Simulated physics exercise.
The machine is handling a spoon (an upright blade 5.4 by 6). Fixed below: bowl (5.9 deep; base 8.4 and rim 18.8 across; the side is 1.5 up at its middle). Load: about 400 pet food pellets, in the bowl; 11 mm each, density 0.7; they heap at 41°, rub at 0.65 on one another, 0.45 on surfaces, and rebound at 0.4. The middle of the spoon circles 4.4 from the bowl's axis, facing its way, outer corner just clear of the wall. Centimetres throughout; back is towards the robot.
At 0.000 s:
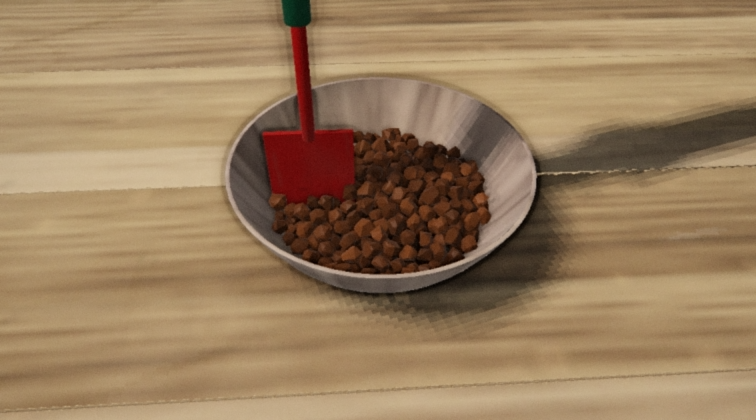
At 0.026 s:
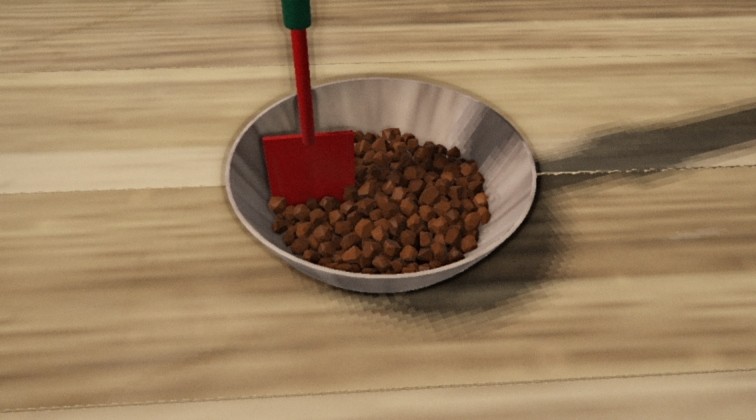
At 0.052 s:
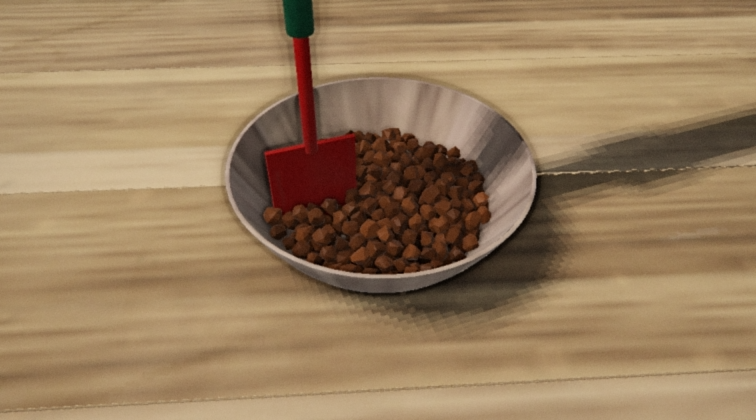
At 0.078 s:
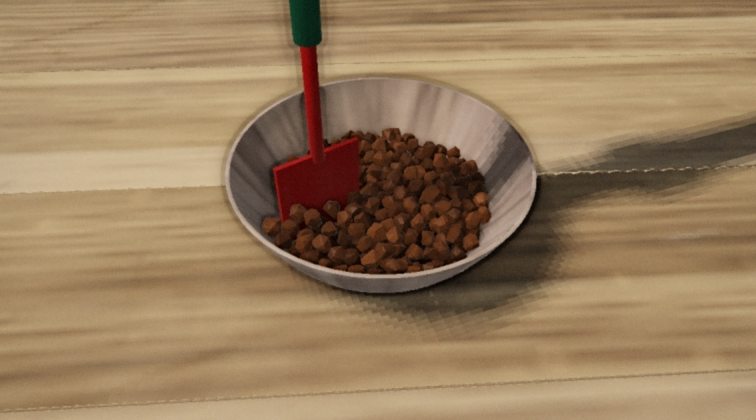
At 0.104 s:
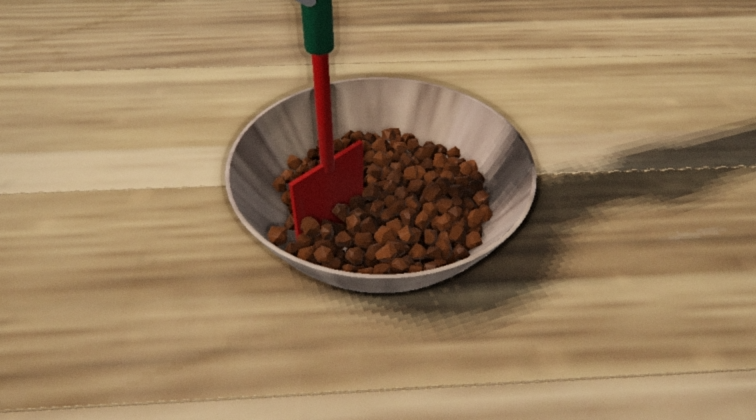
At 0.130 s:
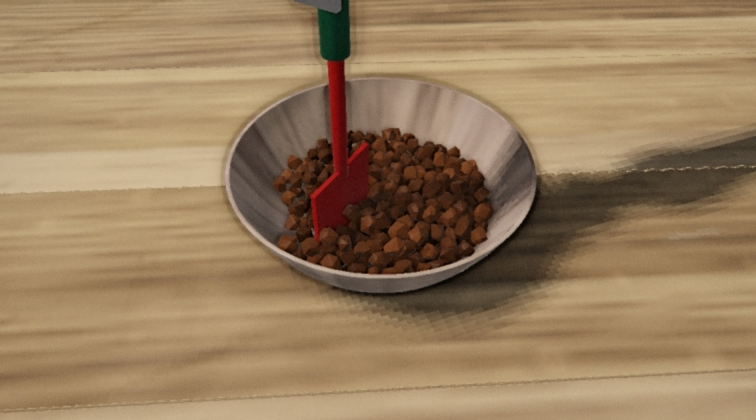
In a shallow metal bowl, a red blade turns and pushes through the brown pellets.
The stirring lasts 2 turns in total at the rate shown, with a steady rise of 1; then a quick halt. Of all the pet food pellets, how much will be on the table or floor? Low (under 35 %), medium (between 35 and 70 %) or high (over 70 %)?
On the table or floor the share is low, under 35 %.
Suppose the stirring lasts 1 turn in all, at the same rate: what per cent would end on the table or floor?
In that case some 20 per cent.
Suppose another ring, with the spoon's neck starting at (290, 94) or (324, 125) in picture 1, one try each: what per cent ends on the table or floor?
Some 15 and 20 per cent.
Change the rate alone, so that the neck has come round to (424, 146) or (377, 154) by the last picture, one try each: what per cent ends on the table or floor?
Some 45 and 40 per cent.
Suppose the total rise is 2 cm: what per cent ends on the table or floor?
About 20 per cent.
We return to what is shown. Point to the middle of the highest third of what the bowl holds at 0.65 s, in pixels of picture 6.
Near (295, 155).
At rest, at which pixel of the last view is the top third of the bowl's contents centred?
Near (320, 214).
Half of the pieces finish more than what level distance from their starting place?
About 10 cm.
By 0.65 s, 317° round, highest piece 9 above the table; 352 in the bowl, 40 on the table or floor, 12 in flight or on the tool.
By 1.17 s, 219° round, highest piece 7 above the table; 306 in the bowl, 95 on the table or floor, 3 in flight or on the tool.
By 1.63 s, 0° round, highest piece 7 above the table; 297 in the bowl, 107 on the table or floor.
By 2.33 s, 0° round, highest piece 7 above the table; 297 in the bowl, 107 on the table or floor.
Final count, 297 in the bowl, 107 on the table or floor. That is 26 % on the table or floor.
